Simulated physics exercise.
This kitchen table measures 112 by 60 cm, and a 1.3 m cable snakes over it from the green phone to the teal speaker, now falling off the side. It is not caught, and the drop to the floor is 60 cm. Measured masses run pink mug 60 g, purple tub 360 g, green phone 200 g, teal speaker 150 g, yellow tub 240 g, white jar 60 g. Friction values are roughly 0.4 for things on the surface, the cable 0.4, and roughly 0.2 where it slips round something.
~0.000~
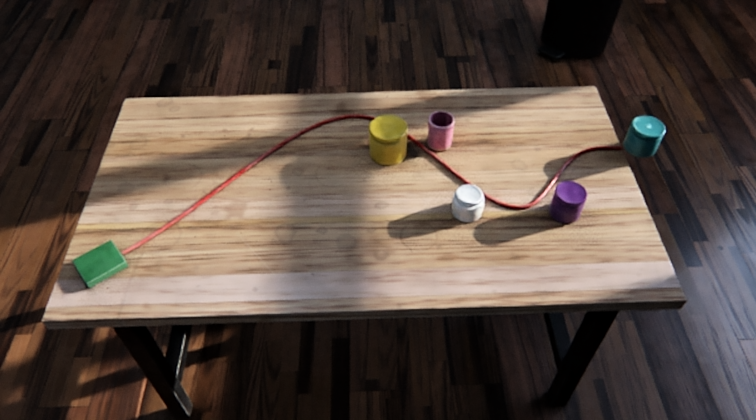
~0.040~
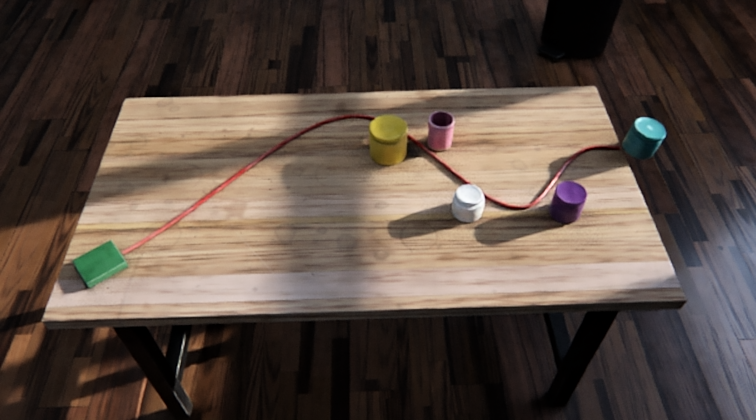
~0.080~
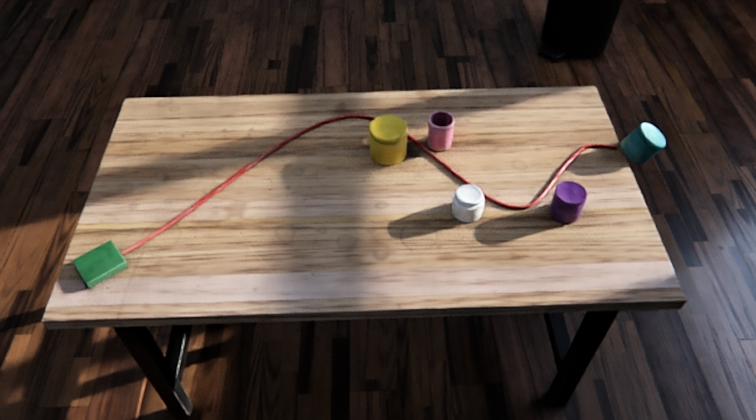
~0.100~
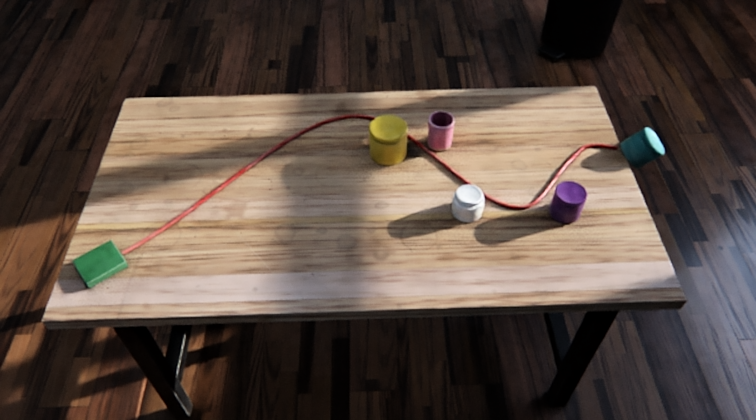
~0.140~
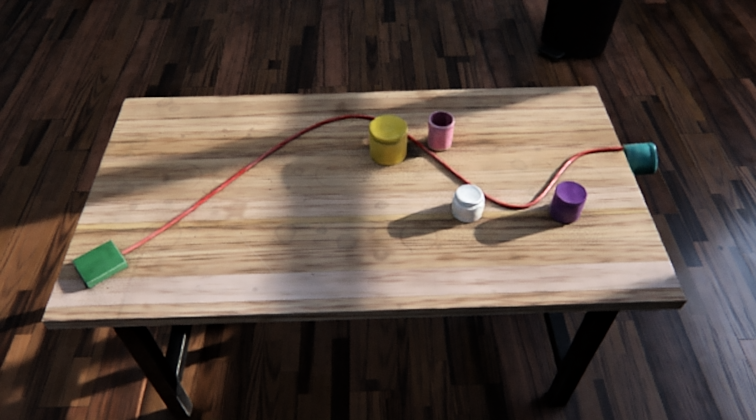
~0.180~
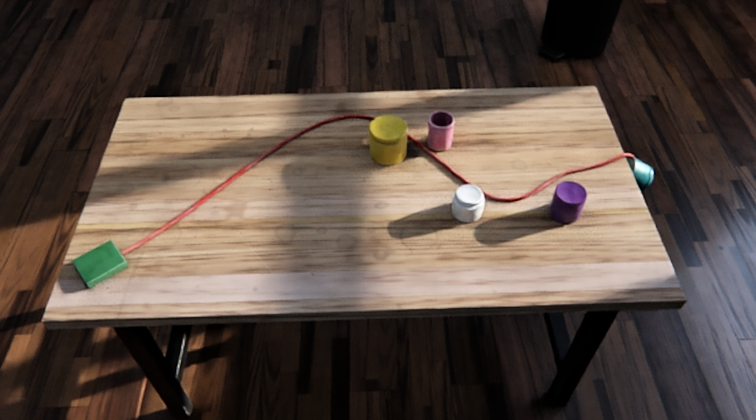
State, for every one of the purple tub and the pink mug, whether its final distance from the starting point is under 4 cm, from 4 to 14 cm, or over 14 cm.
At the end, the purple tub scarcely stirs. The pink mug goes a fair distance.
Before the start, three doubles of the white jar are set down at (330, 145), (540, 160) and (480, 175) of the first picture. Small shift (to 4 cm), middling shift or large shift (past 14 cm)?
Taken in order, they show a medium amount of movement, only a little movement, and finally a lot of movement.
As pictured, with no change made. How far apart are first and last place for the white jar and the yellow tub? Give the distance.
The white jar ends up 0 cm from where it began, and the yellow tub 2 cm.
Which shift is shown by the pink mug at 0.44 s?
The pink mug is 6 cm out of place.
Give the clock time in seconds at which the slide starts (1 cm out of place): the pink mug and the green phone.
Times: Pink mug = 0.32 s, green phone = 0.38 s.
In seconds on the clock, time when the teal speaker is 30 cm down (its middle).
It gets there at roughly 0.34 s.
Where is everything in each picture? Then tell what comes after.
In the first picture, shows, purple tub (572, 192); pink mug (442, 119); cable runs through (570, 161) (288, 140) (188, 212).
In the second picture, shows, teal speaker (649, 127); cable runs through (570, 161) (188, 211).
In the third picture, shows, teal speaker (643, 144); cable runs through (570, 161) (188, 211).
In the fourth picture, shows, teal speaker (642, 148); cable runs through (570, 161) (188, 211).
In the fifth picture, shows, teal speaker (639, 160); cable runs through (571, 160) (188, 211).
In the sixth picture, shows, purple tub (571, 192); pink mug (442, 119); cable runs through (593, 167) (288, 140) (188, 211).
By 0.4 s, the cable's tail end at (141, 251); pink mug 6 cm off its start, teal speaker over the edge, green phone 3 cm off its start.
By 0.7 s, the cable's tail end at (147, 248); pink mug 7 cm off its start, teal speaker over the edge, green phone 4 cm off its start.
By 0.9 s, the cable's tail end at (152, 245); pink mug 7 cm off its start at (450, 100), green phone 5 cm off its start at (128, 250), teal speaker over the edge.
By 1.2 s, the cable's tail end at (152, 245); pink mug 7 cm off its start, green phone 5 cm off its start, teal speaker over the edge.
By 2.4 s, the cable's tail end at (152, 245); pink mug 6 cm off its start at (450, 100), purple tub 0 cm off its start at (572, 192), green phone 5 cm off its start at (128, 250), teal speaker over the edge.
